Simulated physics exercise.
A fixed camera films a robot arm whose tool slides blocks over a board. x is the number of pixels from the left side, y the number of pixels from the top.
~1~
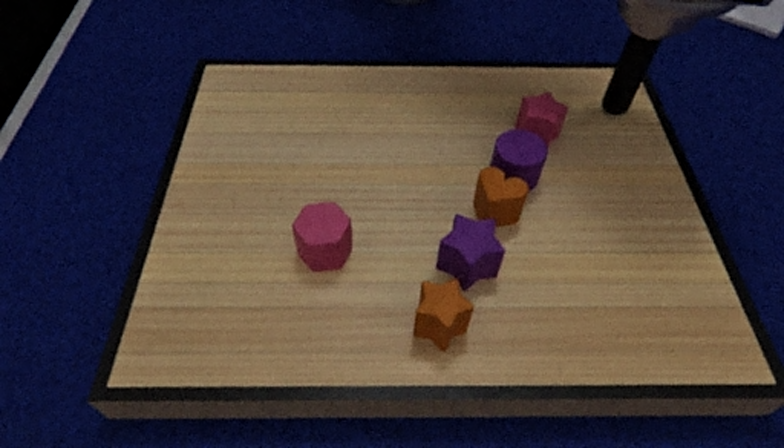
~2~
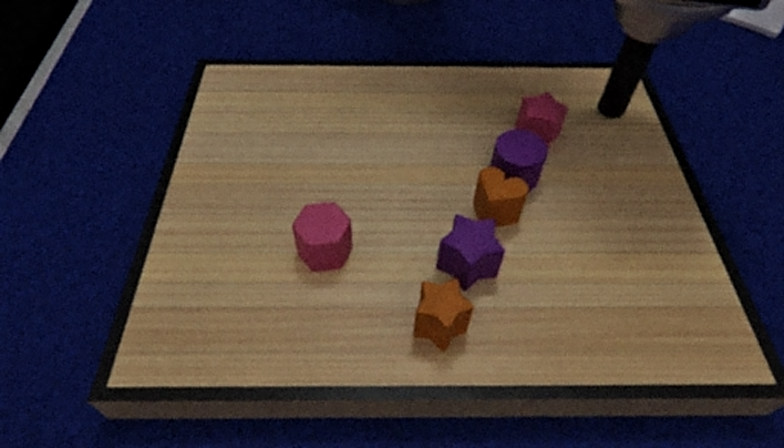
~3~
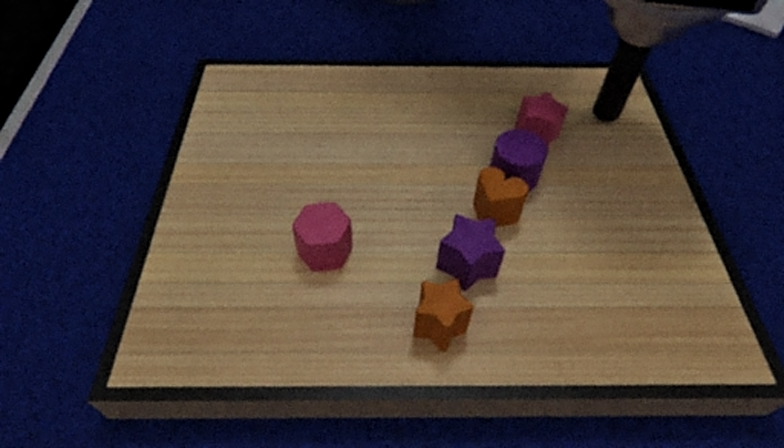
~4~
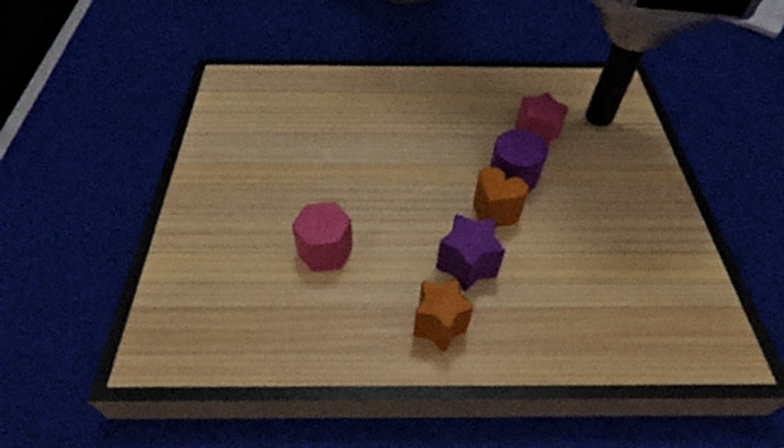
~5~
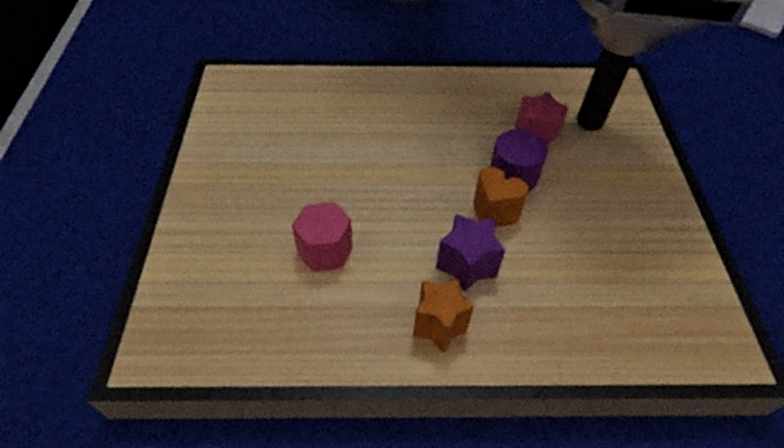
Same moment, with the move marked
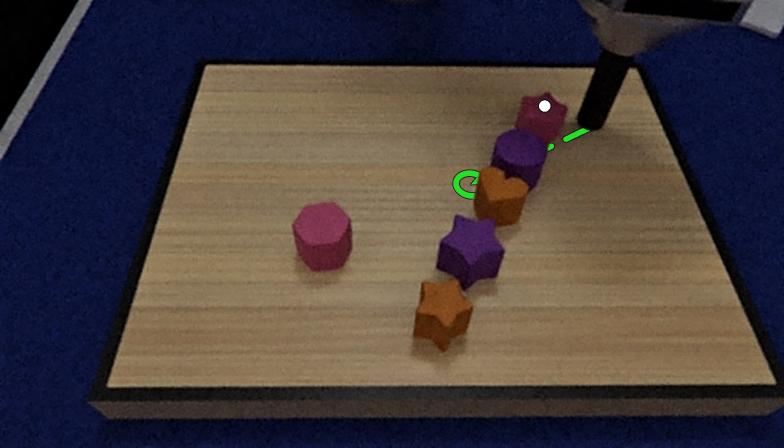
A dark rod-like tool, hanging from a grey machine part at the upper right, stands over a pale wooden board with black edges on a blue surface, seen from above at an angle. A pink star, purple cylinder, orange heart, purple star and orange star run diagonally down the board, with a pink block to their left. The tool shifts slightly left and downward, while the blocks and camera stay still.
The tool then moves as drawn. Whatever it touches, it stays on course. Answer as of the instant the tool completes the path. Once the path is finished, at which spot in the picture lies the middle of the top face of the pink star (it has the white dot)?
Expect it around (511, 109).
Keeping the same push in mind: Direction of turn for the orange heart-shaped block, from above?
Seen from overhead, it turns anticlockwise.
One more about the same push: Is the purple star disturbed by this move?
It is moved from its place.
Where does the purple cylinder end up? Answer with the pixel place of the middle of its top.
It should be at (474, 187) by then.
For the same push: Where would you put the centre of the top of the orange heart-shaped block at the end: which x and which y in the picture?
When the path ends, it will be at (499, 219).
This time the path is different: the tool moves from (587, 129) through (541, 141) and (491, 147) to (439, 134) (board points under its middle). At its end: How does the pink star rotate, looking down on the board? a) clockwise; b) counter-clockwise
Option a.
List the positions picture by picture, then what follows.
Tool tip (614, 107); block tops, purple star (473, 237); orange heart-shaped block (502, 184); purple cylinder (522, 147); pink star (545, 106), in the first frame.
Tool (610, 111); blocks unchanged, in the second frame.
Tool (605, 114); blocks unchanged, in the third frame.
Tool (598, 118); blocks unchanged, in the fourth frame.
Tool (590, 123); purple star (473, 237); orange heart-shaped block (502, 184); purple cylinder (522, 147); pink star (545, 106), in the fifth frame.
Path on the board, straight from (587, 129) to (471, 184); the dot is on the pink star.
On the path given first. One third of the way, tool (553, 140); pink star (524, 106), turned 35° clockwise.
Two thirds of the way, tool (514, 159); orange heart-shaped block (497, 192), turned 20° anticlockwise; purple cylinder (501, 160); pink star (511, 109), turned 95° clockwise.
At the end, tool (472, 178); purple star (474, 249), turned 20° clockwise; orange heart-shaped block (499, 219), turned 60° anticlockwise; purple cylinder (474, 187); pink star (511, 109), turned 95° clockwise.
